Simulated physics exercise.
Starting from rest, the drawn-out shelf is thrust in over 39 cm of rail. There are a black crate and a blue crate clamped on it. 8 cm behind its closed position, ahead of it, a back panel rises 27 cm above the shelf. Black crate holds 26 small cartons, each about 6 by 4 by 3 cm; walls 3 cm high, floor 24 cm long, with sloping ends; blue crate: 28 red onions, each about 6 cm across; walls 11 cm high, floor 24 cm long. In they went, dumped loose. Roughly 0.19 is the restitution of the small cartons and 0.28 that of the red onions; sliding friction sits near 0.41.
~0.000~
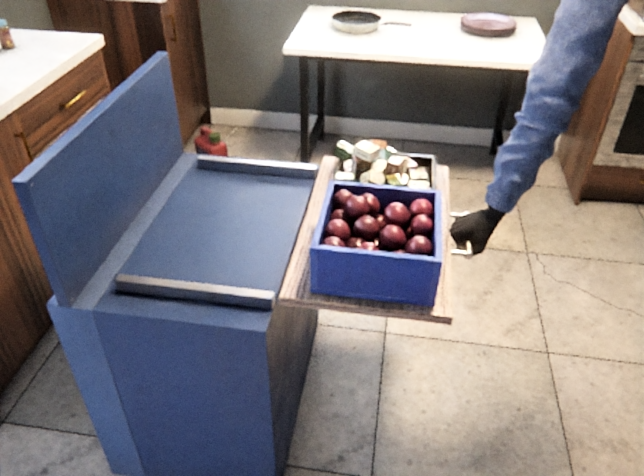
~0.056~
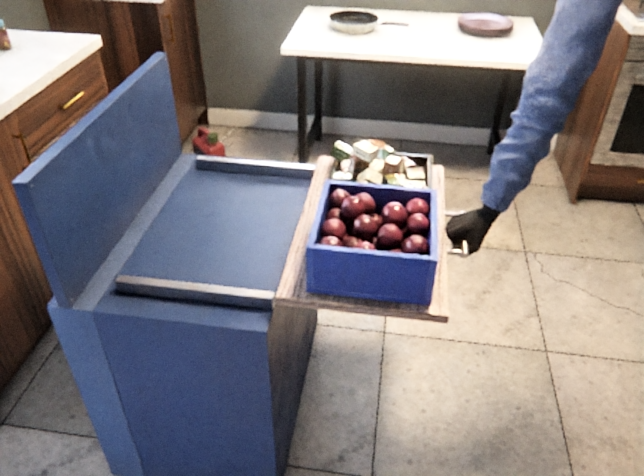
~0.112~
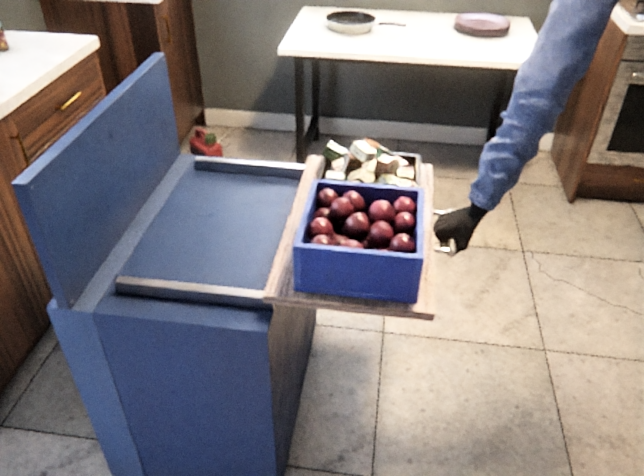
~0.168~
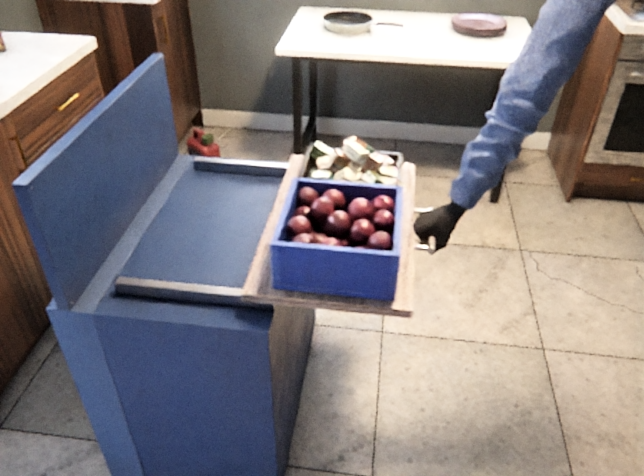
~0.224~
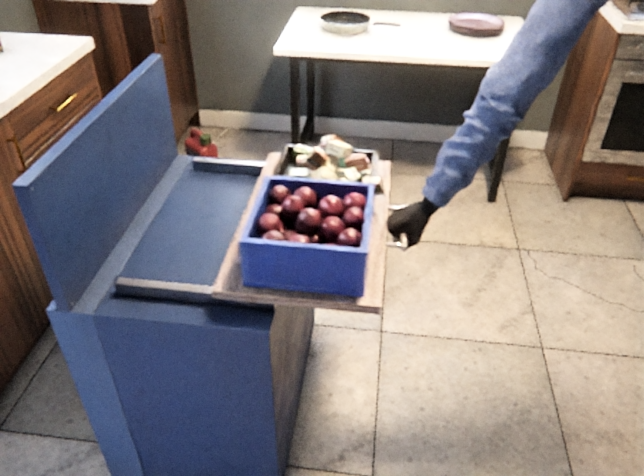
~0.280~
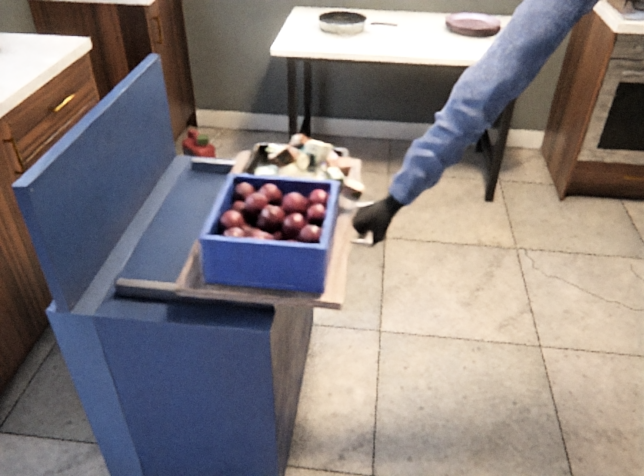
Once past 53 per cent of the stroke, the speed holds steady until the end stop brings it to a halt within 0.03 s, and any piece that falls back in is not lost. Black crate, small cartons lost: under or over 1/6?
Over 1/6.
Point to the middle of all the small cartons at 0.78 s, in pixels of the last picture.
Near (232, 172).
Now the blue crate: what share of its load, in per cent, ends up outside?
About 0 percent for the blue crate.
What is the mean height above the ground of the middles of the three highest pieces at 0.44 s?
About 88 cm up, on average.
After 0.36 s, end of travel.
After 0.44 s, black crate 22 in, 4 out and blue crate 28 in, 0 out.
After 0.56 s, black crate 20 in, 6 out and blue crate 28 in, 0 out.
After 0.78 s, black crate 20 in, 6 out and blue crate 28 in, 0 out.
Final count (at 1.21 s), black crate 19 in, 7 out and blue crate 28 in, 0 out. Asked share, 7 of 26, 27 per cent.
